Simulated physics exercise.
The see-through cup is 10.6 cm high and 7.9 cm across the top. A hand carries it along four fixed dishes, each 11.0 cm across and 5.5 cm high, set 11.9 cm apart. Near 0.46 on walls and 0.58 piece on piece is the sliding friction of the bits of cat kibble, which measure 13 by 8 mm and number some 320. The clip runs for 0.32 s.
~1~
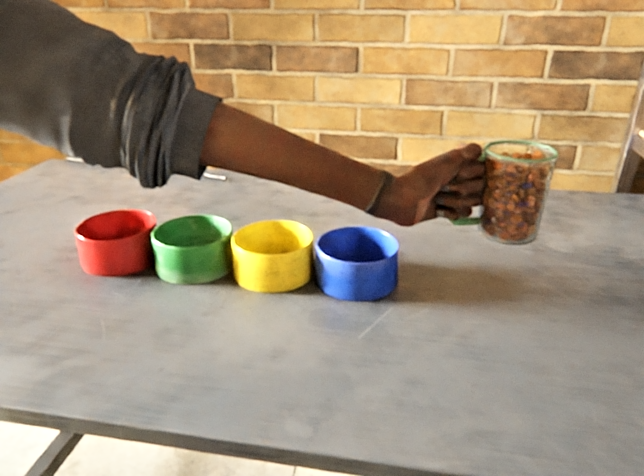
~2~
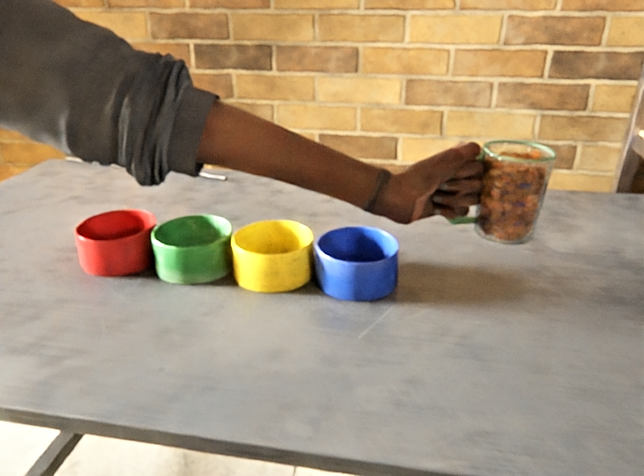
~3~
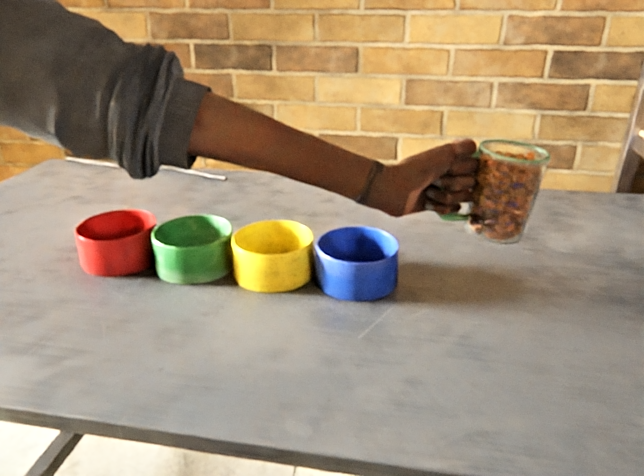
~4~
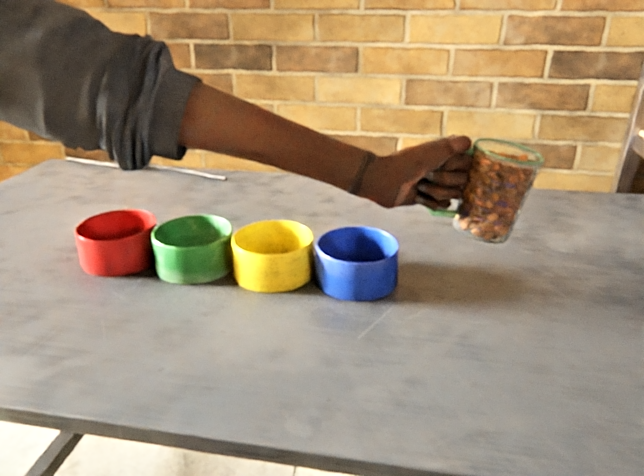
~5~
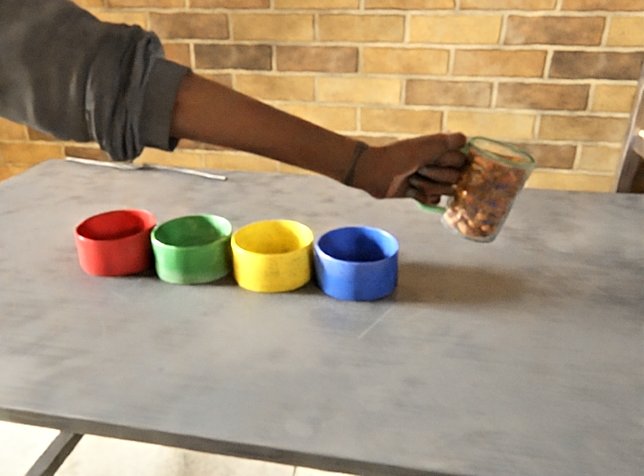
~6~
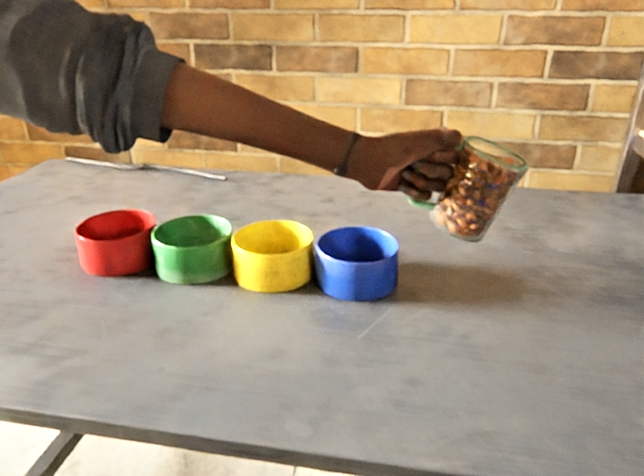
The video shows a hand holding a clear glass mug filled with small brown pieces above a gray table, slowly moving it left and tilting it rightward, while red, green, yellow and blue dishes sit still in a row.
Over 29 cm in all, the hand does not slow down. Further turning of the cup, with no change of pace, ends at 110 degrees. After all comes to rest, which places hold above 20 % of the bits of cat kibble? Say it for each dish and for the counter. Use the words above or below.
Red - below; blue - above; green - below; yellow - below; counter - below.
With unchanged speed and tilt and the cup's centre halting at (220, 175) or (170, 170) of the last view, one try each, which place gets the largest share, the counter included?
The largest share ends at blue first and at blue second.
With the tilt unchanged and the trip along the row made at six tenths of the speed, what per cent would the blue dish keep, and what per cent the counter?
Result - blue dish: 30; counter: 70.
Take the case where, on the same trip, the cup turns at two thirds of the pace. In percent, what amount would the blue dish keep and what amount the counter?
Then blue 80 and counter 10.
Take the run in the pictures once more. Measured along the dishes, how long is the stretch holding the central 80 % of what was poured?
I'd put it at close to 8 cm.
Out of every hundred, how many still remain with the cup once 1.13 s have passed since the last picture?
Some 85 per cent of the load.
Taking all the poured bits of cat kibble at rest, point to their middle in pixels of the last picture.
About (346, 264).
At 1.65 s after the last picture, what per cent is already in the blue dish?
Near 55 per cent so far.
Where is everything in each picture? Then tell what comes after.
The first frame shows cup at (513, 193), tilt 0 degrees, lip at (556, 152), moved 0.0 cm; middle of the pieces at (511, 195); blue dish at (357, 244); yellow dish at (273, 237); green dish at (192, 231); red dish at (116, 225).
The second frame shows cup at (511, 193), tilt 1 degrees, lip at (554, 153), moved 0.3 cm; middle of the pieces at (508, 195).
The third frame shows cup at (503, 192), tilt 5 degrees, lip at (549, 155), moved 1.2 cm; middle of the pieces at (500, 194).
The fourth frame shows cup at (494, 192), tilt 10 degrees, lip at (542, 158), moved 2.3 cm; middle of the pieces at (491, 194).
The fifth frame shows cup at (485, 191), tilt 15 degrees, lip at (535, 161), moved 3.4 cm; middle of the pieces at (482, 193).
The sixth frame shows cup at (476, 190), tilt 20 degrees, lip at (527, 165), moved 4.5 cm; middle of the pieces at (472, 192); blue dish at (357, 244); yellow dish at (273, 237); green dish at (192, 231); red dish at (116, 225).
Then, 0.68 s after the last picture, tilt 71 degrees; cup holds 100 %.
Then, 1.13 s after the last picture, tilt 105 degrees; cup holds 85 %, blue 10 %.
Then, 1.65 s after the last picture, tilt 110 degrees; cup holds 40 %, blue 55 %.
In the end, red 0 %, blue 80 %, green 0 %, yellow 0 %, counter 10 %, cup 5 %.
